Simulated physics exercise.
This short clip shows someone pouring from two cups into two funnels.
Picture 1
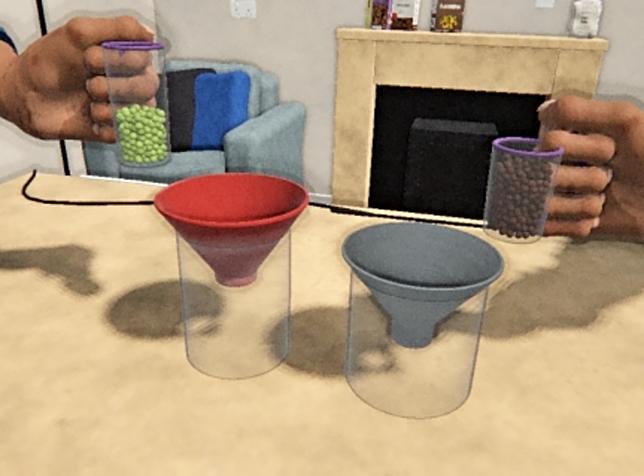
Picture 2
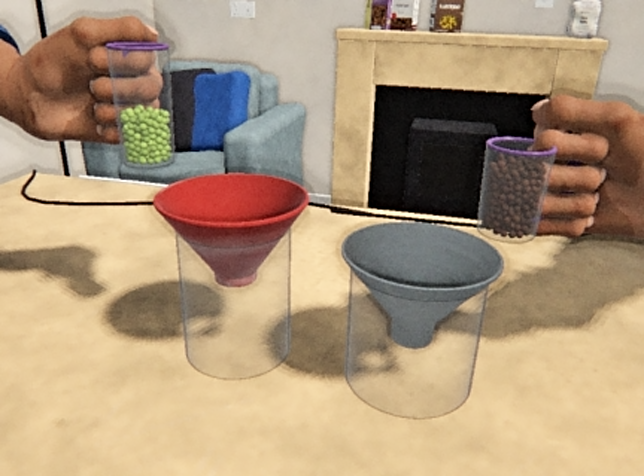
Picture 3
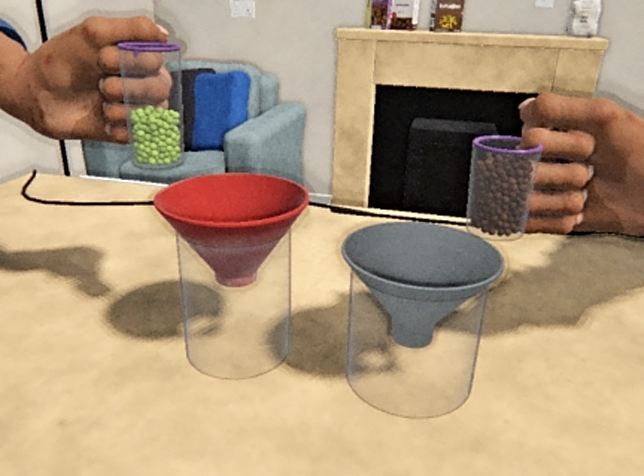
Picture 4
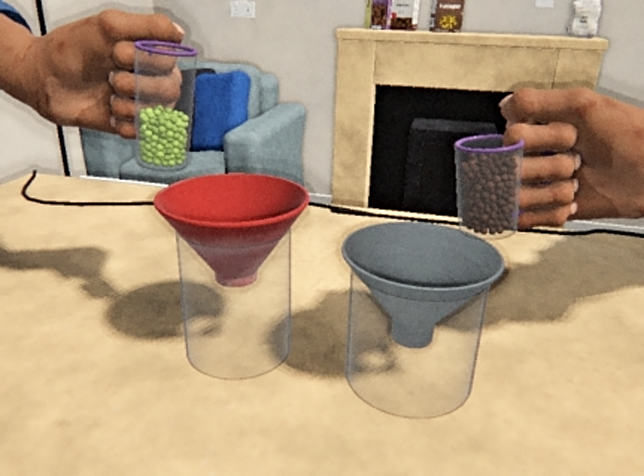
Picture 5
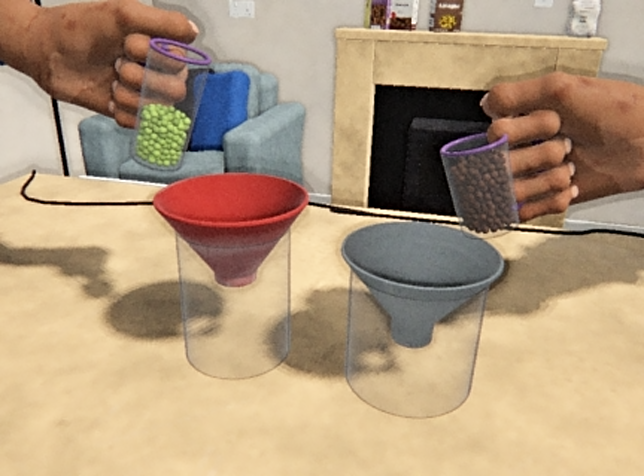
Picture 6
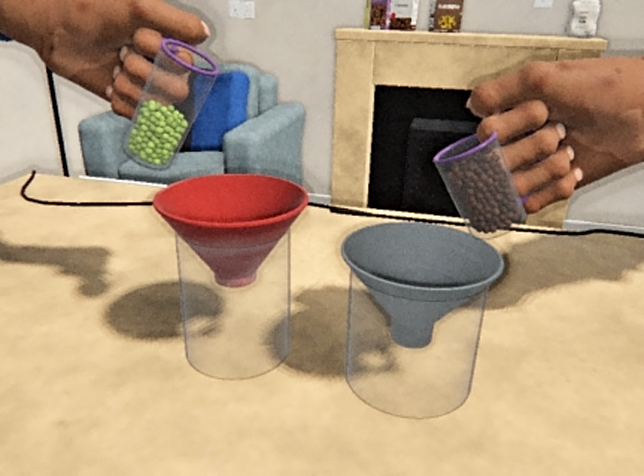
Two hands holding cups of green peas and dark brown berries, moving them inward above red and grey funnels, then tilting them.
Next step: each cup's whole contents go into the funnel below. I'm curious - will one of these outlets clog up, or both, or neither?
Outcome by side: Left funnel does not clog; right funnel does not clog.
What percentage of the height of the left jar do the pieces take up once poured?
That works out to roughly 10 per cent.
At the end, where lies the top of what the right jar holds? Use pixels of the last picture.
I'd put it somewhere near (440, 368).
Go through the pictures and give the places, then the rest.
Left funnel near (234, 207), outlet at (236, 278), about 6 pieces wide; left cup near (140, 105), holding dried peas; right funnel near (420, 263), outlet at (412, 337), about 5 pieces wide; right cup near (519, 191), holding allspice berries, in the first picture.
Left cup near (144, 106), upright; right cup near (513, 190), upright, in the second picture.
Left cup near (154, 107), upright; right cup near (501, 189), upright, in the third picture.
Left cup near (164, 108), tipped 8°; right cup near (488, 187), tipped 8°, in the fourth picture.
Left cup near (168, 108), tipped 19°; right cup near (482, 187), tipped 19°, in the fifth picture.
Left funnel near (233, 207), outlet at (236, 278); left cup near (168, 108), tipped 30°; right funnel near (419, 263), outlet at (411, 337); right cup near (481, 187), tipped 30°, in the sixth picture.
Then, 0.23 s on from there, left, the whole lot still in the cup; right, the whole lot still in the cup.
Then, 0.52 s on from there, left, the whole lot still in the cup; right, all but a few still in the cup, only a few in or over the funnel.
Then, 0.83 s on from there, left, all but a few still in the cup, only a few in or over the funnel; right, the bulk still in the cup, near a quarter in or over the funnel, a little down in the jar.
In the end, left, the whole lot down in the jar; right, the whole lot down in the jar.
